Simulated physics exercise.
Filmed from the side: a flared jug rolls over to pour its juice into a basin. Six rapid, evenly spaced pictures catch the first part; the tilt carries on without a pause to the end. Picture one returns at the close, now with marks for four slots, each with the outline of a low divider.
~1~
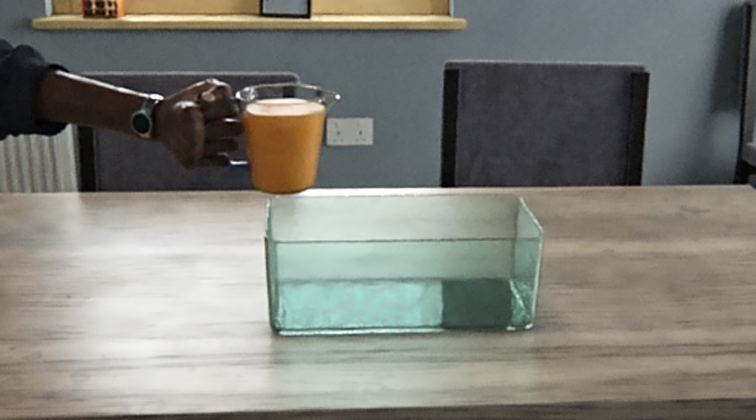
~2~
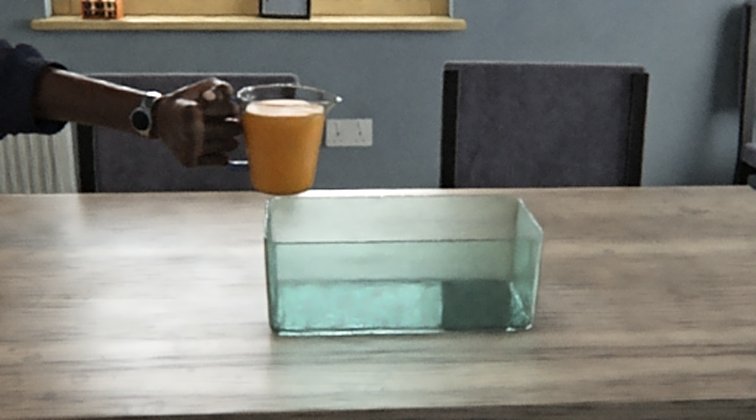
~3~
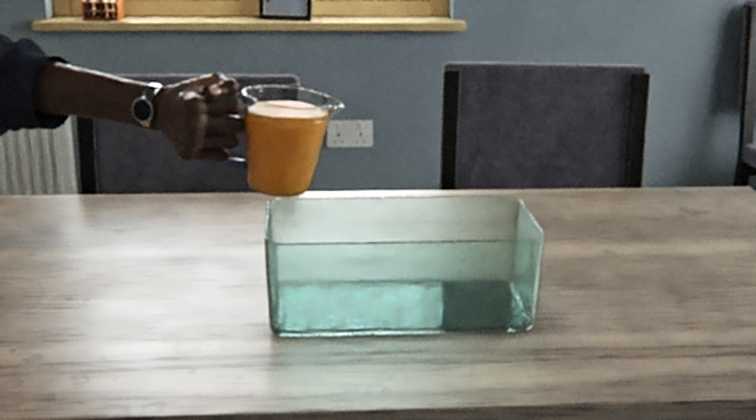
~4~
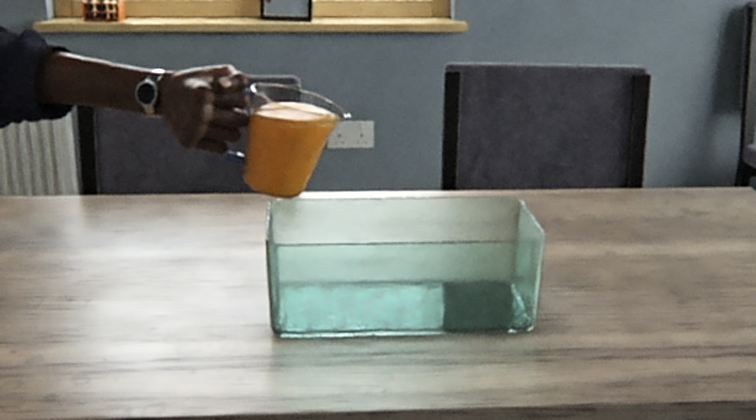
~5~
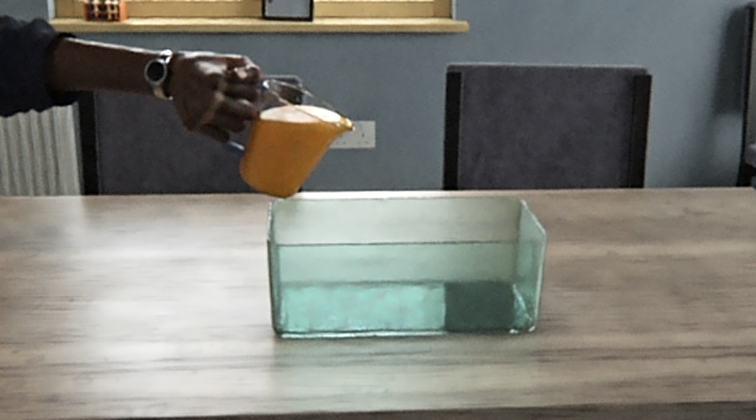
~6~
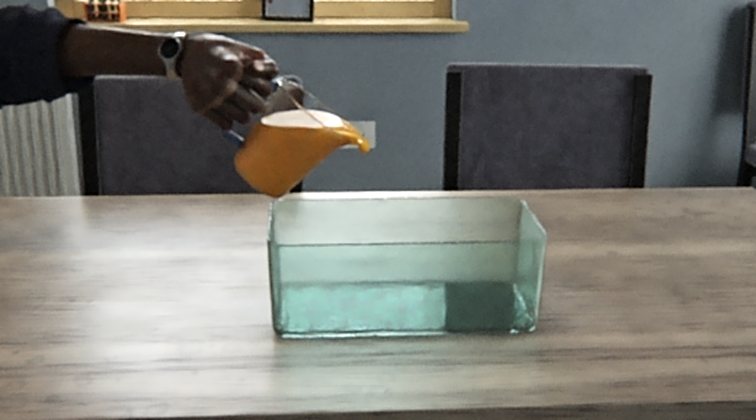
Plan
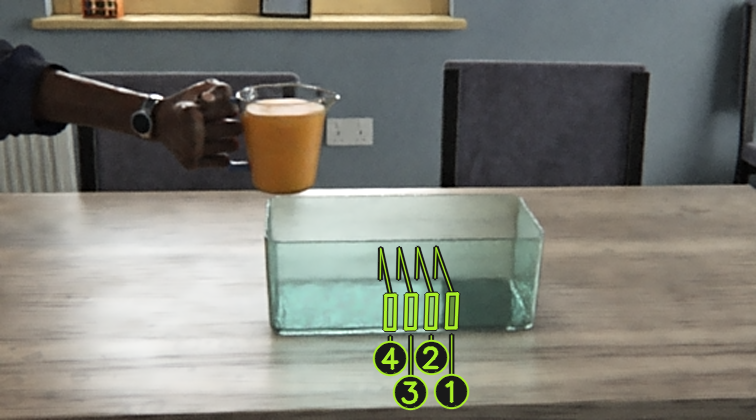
A glass jug of orange juice was held by a hand above a clear greenish basin on a wooden table, then the hand tilted it steadily to the right until juice began slipping over its lip.
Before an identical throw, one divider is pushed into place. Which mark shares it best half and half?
The answer is slot 4.
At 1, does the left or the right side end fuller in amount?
The left side.
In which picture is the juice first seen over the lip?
In picture 6.
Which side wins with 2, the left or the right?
More ends on the left.
On the marked copy, 1 at (451, 335); 2 at (431, 335); 3 at (410, 336); 4 at (390, 336).
With 1, about 95 % ends left of the wall and 4 % right of it.
With 2, about 94 % ends left of the wall and 5 % right of it.
With 3, about 90 % ends left of the wall and 9 % right of it.
With 4, about 45 % ends left of the wall and 55 % right of it.
